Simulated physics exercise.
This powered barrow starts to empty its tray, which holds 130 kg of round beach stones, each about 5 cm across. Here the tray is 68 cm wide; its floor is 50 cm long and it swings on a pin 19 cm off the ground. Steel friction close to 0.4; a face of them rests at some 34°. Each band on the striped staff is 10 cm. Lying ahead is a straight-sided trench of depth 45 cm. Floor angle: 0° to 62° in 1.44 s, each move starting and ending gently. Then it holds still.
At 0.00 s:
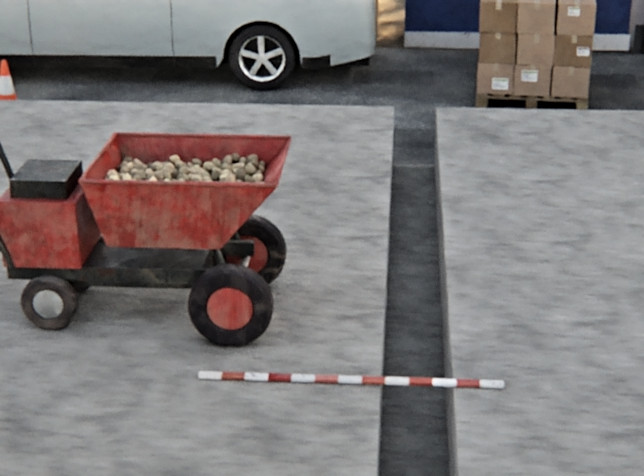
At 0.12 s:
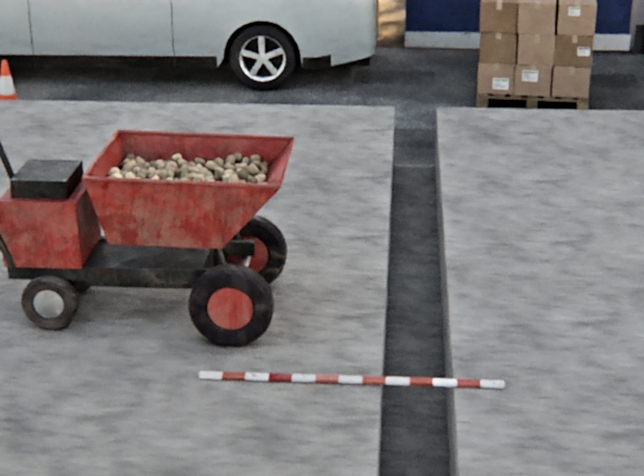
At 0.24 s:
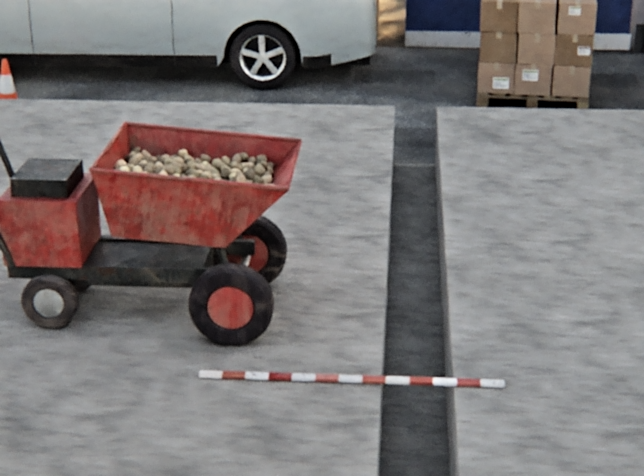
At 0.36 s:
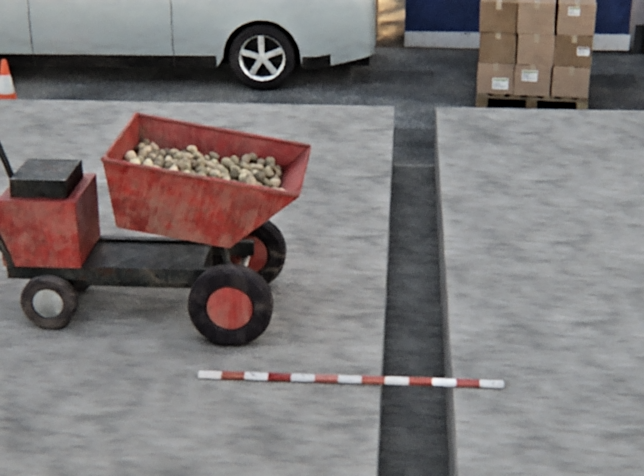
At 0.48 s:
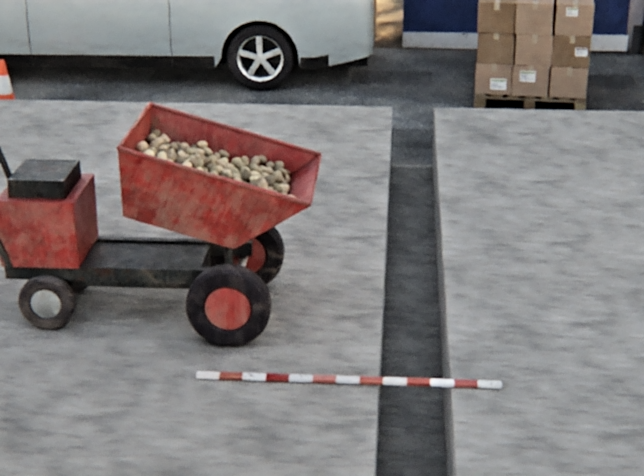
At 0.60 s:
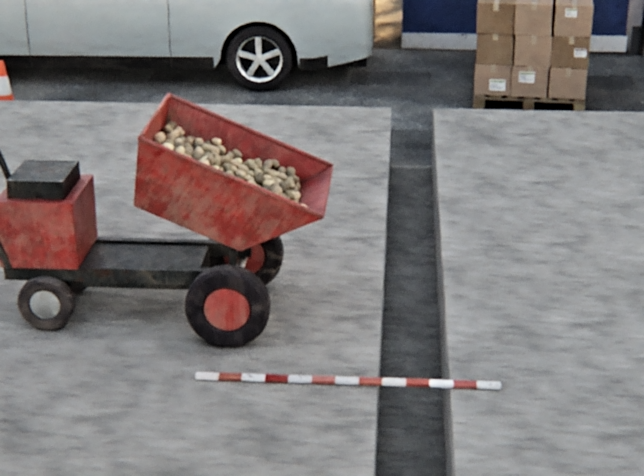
Red powered barrow loaded with round stones standing still while its tray tilts steadily, the left end rising above the chassis.
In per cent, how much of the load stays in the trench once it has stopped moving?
I would say about 94 per cent.
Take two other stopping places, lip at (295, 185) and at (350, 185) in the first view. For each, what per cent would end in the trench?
The first start gives about 80 per cent, the second about 30.
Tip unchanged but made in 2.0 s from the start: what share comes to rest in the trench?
About 100 percent, I'd say.
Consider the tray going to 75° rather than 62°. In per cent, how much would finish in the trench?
In that case near 100 per cent.
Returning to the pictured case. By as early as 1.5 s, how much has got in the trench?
About 30 per cent by then.
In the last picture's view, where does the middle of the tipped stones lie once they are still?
The tipped stones centre close to (413, 385).
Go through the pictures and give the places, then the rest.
In the first picture, the tray is at 0°, its lip at (276, 186); the top of the load is at (212, 170).
In the second picture, the tray is at 1°, its lip at (280, 187); the top of the load is at (169, 170); the stones move at 0.2 m/s on average.
In the third picture, the tray is at 5°, its lip at (288, 189); the top of the load is at (158, 165); the stones move at 0.3 m/s on average.
In the fourth picture, the tray is at 10°, its lip at (299, 196); the top of the load is at (147, 153); the stones move at 0.4 m/s on average.
In the fifth picture, the tray is at 16°, its lip at (310, 205); the top of the load is at (153, 143); the stones move at 0.5 m/s on average.
In the sixth picture, lip at (323, 217), floor tilted 23°, highest stones at (167, 135); the stones move at 0.6 m/s on average.
After 1.1 s the floor is at 52°; 100 % in the tray; the foremost stones are at (348, 241).
After 1.5 s the floor is at 62°; 69 % in the tray, 1 % short of the trench, 29 % in the trench, 1 % past the trench; the foremost stones are at (453, 314).
After 1.9 s the floor is at 62°; 38 % in the tray, 1 % short of the trench, 55 % in the trench, 6 % past the trench; the foremost stones are at (531, 314).
After 3.8 s the floor is at 62°; 0 % in the tray, 94 % in the trench, 6 % past the trench; the foremost stones are at (608, 305).
